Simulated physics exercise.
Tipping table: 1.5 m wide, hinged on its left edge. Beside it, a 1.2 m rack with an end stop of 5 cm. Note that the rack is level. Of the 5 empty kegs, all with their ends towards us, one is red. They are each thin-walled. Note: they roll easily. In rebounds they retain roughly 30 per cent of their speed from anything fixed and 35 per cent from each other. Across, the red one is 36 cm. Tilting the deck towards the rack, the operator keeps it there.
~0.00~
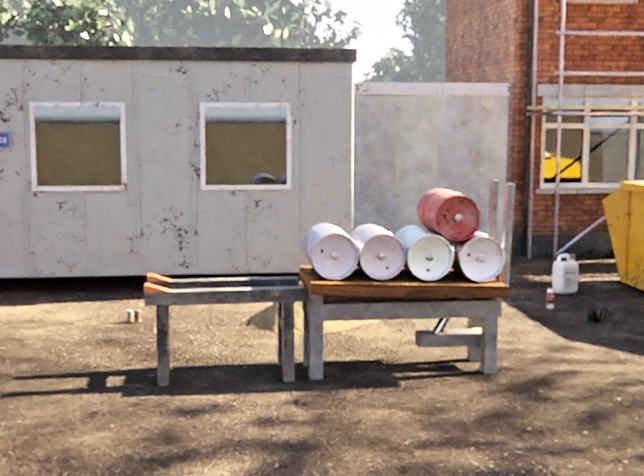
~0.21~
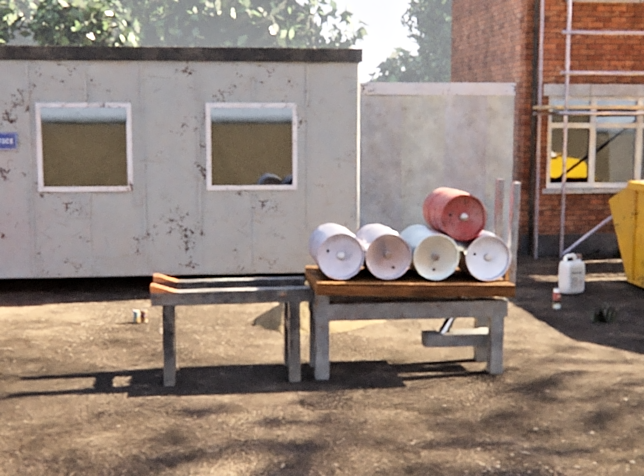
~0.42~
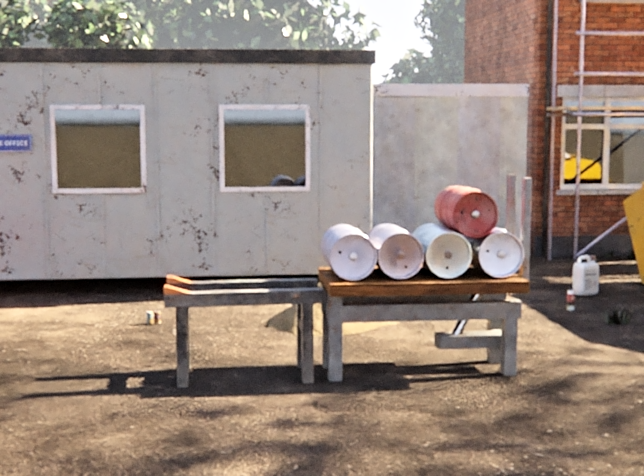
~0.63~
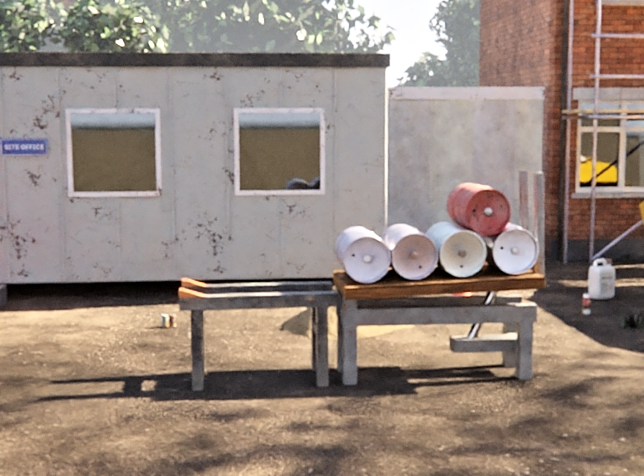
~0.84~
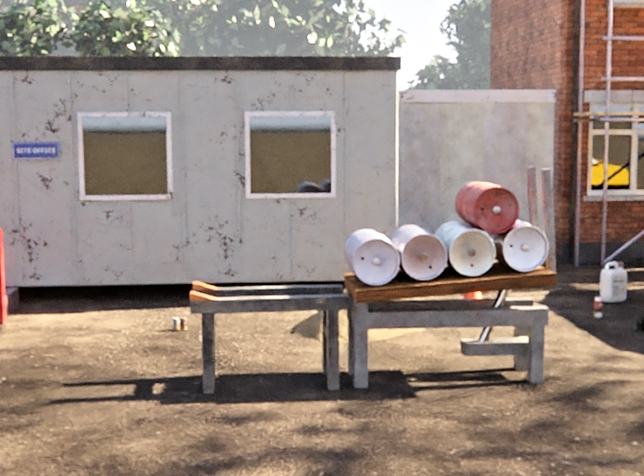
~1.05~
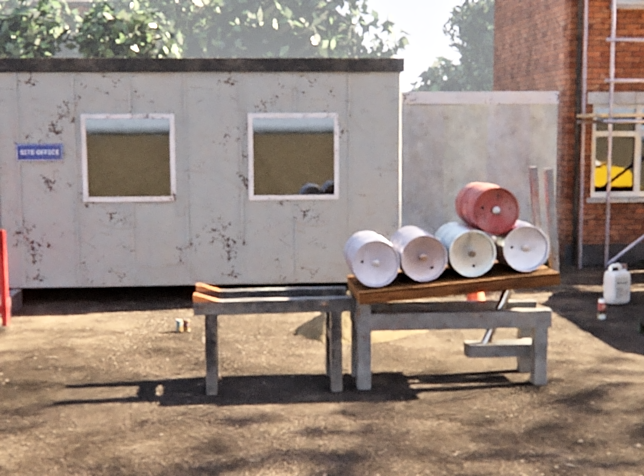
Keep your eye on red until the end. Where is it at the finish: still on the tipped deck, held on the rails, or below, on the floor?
It is held on the rails.
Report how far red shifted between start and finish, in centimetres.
For red, around 140.
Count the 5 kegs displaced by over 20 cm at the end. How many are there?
5.
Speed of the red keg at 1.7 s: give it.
Speed approx. 0.3 m/s.
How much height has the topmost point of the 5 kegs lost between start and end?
Roughly 25 cm.
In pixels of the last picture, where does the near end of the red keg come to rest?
Roughly (318, 275).
By 1.7 s, red is up on others, 95 cm from the hinge, rolling left; 0 lost over the end.
By 2.5 s, red is on the deck, 65 cm from the hinge, rolling right; 0 lost over the end.
By 3.5 s, red is on the deck, 40 cm from the hinge, rolling left; 0 lost over the end.
By 4.5 s, red is on the rack, 105 cm from the rack's far end, rolling left; 1 lost over the end.
Finally (6.0 s), red is on the rack, 90 cm from the rack's far end; 1 lost over the end.
